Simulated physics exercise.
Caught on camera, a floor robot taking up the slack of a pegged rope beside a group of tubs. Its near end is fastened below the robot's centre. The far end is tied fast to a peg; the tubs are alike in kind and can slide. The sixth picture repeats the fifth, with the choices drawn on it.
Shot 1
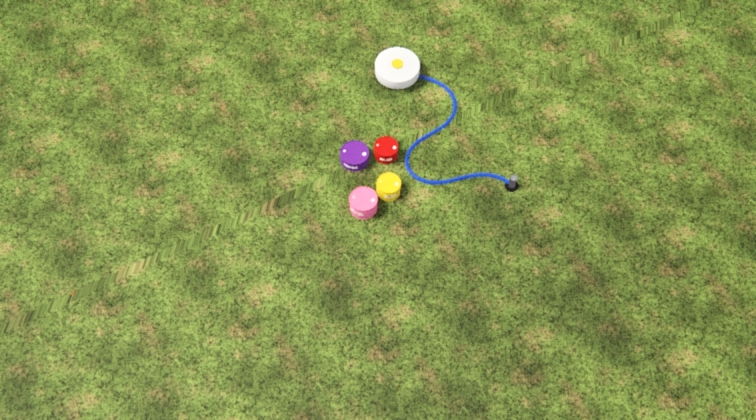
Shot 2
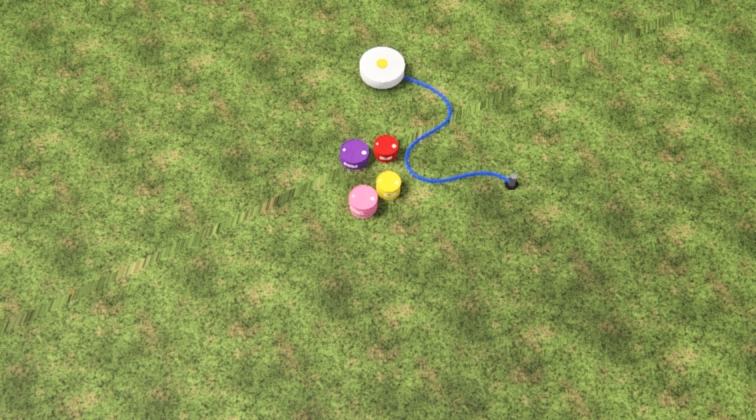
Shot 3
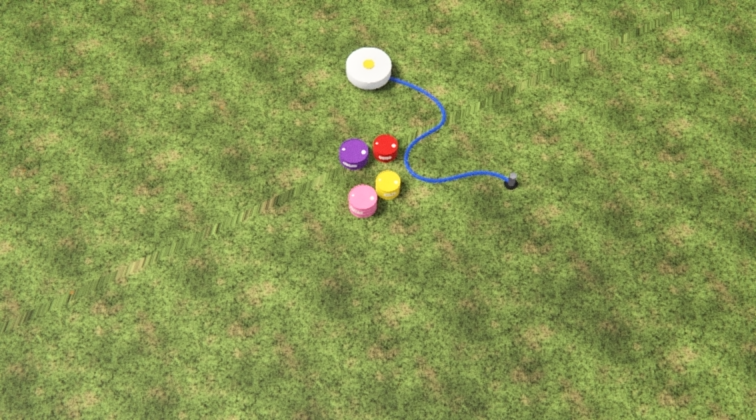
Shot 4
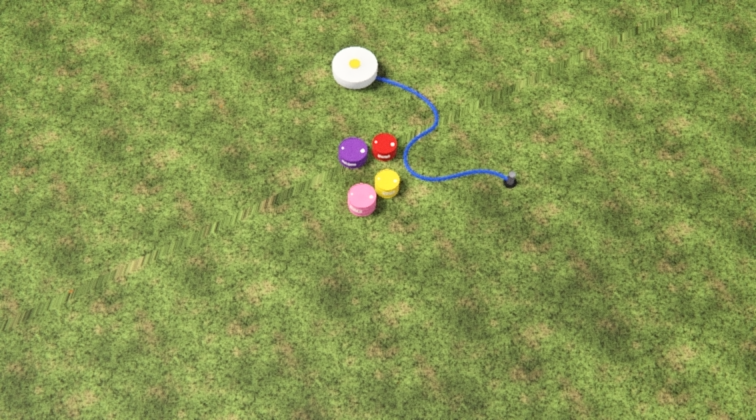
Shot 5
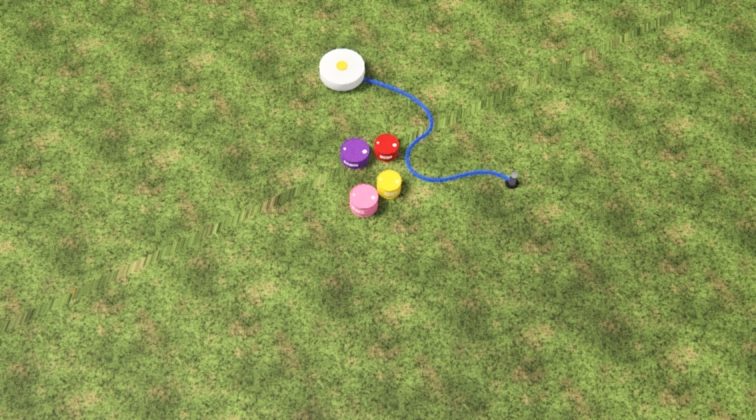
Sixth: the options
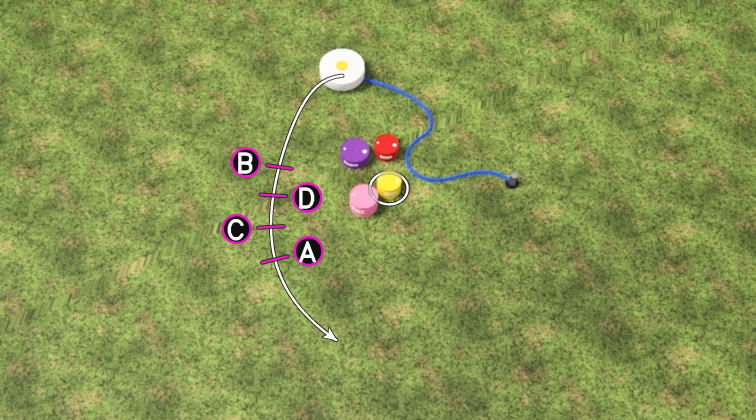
A white disc-shaped robot slid steadily left across the grass, trailing a blue rope tied to a small peg, while the purple, red, yellow and pink tubs below stayed put.
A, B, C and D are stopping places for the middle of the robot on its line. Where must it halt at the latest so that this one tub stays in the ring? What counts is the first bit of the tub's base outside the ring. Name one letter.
Up to mark A.
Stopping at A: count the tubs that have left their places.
By then, two.
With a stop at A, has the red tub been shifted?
Yes.
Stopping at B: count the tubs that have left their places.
By then, none.
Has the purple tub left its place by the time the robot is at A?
Yes.
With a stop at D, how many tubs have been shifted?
By then, none.
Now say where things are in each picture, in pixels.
The first picture shows yellow tub (389, 187); red tub (386, 150); pink tub (364, 203).
The second picture shows robot (382, 69); peg (513, 180).
The third picture shows robot (369, 69); red tub (385, 149).
The fourth picture shows robot (355, 69); purple tub (353, 153).
The fifth picture shows robot (342, 71); yellow tub (389, 185); red tub (386, 148); pink tub (364, 201).
On the copy, A at (275, 259); B at (279, 167); C at (271, 227); D at (273, 195); the ring at (389, 188); the route from (342, 76) via (273, 195) to (336, 340).
On A. First, robot (293, 118); yellow tub (389, 185).
Then, robot (273, 189); yellow tub (389, 185).
Finally, robot (274, 255); yellow tub (389, 185); red tub (388, 162); purple tub (363, 171); the yellow tub is still in its ring.
By contrast, B is safe but short; C is safe but short; D is safe but short.
